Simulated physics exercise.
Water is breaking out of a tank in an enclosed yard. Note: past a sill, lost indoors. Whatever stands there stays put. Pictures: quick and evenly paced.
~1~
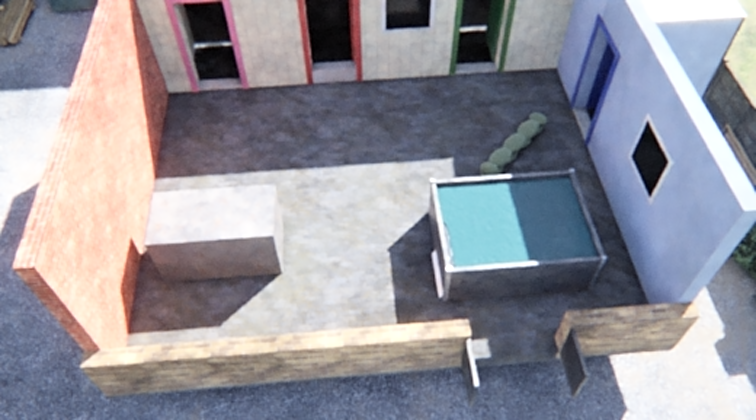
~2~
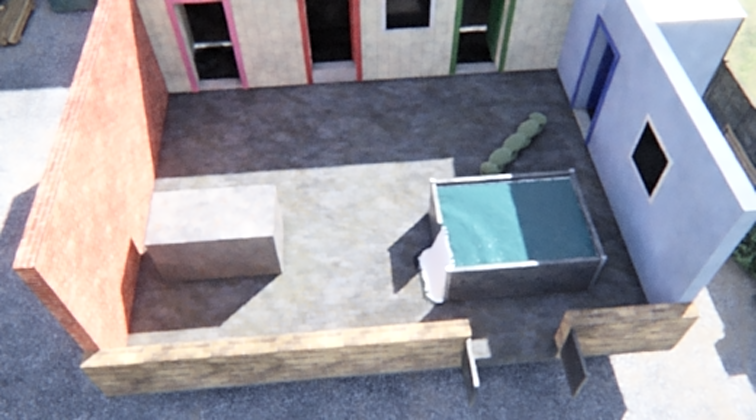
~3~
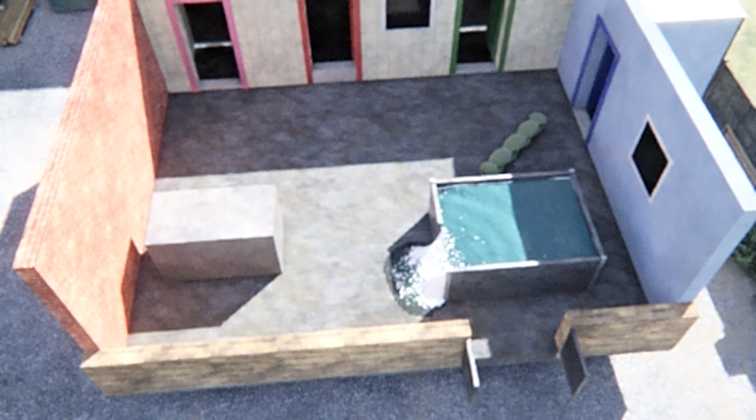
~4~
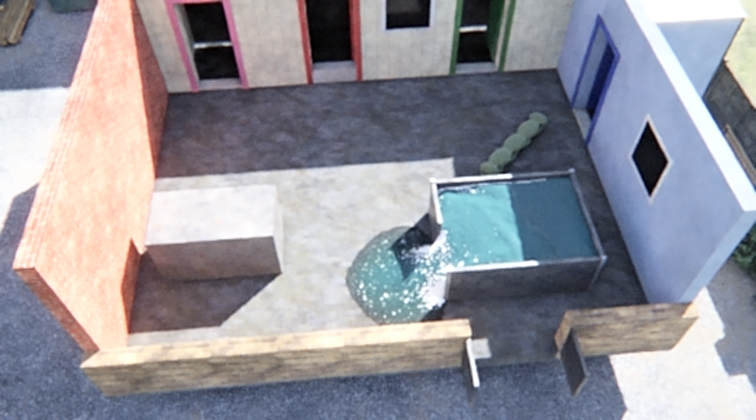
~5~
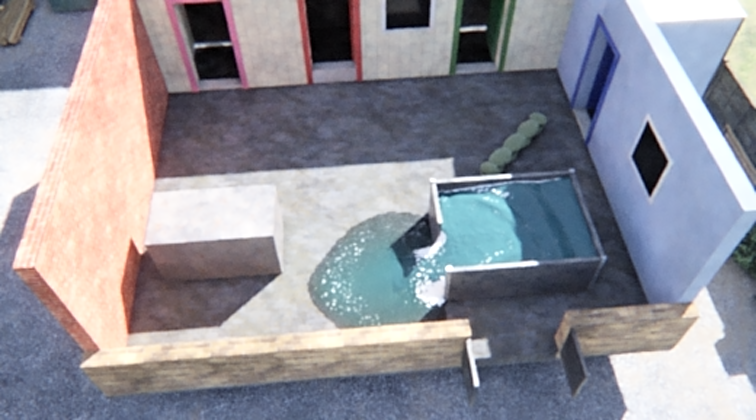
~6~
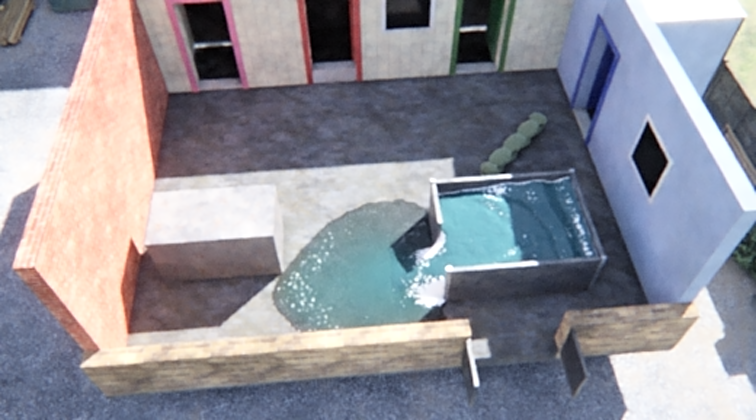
Water bursts from the left side of a tank and spreads leftward across a walled yard.
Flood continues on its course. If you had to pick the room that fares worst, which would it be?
I would pick the pink room.
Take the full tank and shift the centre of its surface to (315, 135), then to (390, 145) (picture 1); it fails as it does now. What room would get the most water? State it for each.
In the first try it is the door marked pink, in the second the pink-painted one.
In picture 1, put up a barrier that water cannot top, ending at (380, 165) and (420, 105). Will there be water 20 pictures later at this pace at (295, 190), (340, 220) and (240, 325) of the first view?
In that order: Under water, wet, covered.
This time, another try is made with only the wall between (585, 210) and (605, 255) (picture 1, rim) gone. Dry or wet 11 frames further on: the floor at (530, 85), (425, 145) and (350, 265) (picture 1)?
Point by point, in the order asked: Waterlogged, bare, bare.
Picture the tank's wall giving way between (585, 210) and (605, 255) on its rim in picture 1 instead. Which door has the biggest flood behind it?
Most of it gets in at the blue door.
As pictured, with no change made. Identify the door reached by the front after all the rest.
The blue one.
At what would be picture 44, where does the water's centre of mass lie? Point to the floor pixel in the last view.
My pick is pixel (321, 237).
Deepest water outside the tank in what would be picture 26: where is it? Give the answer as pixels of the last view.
It should be close to (124, 360).
A moment on, water covers 25 % of the floor; green door not reached, red door not reached, pink door not reached, blue door not reached.
Next, water covers 30 % of the floor; green door not reached, red door not reached, pink door not reached, blue door not reached.
Then, water covers 50 % of the floor; green door not reached, red door not reached, pink door wet at the sill, nothing in, blue door not reached.
Later, water covers 60 % of the floor; green door not reached, red door wet at the sill, nothing in, pink door a lot in, blue door not reached.
In the end, water covers 90 % of the floor; green door wet at the sill, nothing in, red door wet at the sill, nothing in, pink door a lot in, blue door wet at the sill, nothing in; the pink door has let in the most.
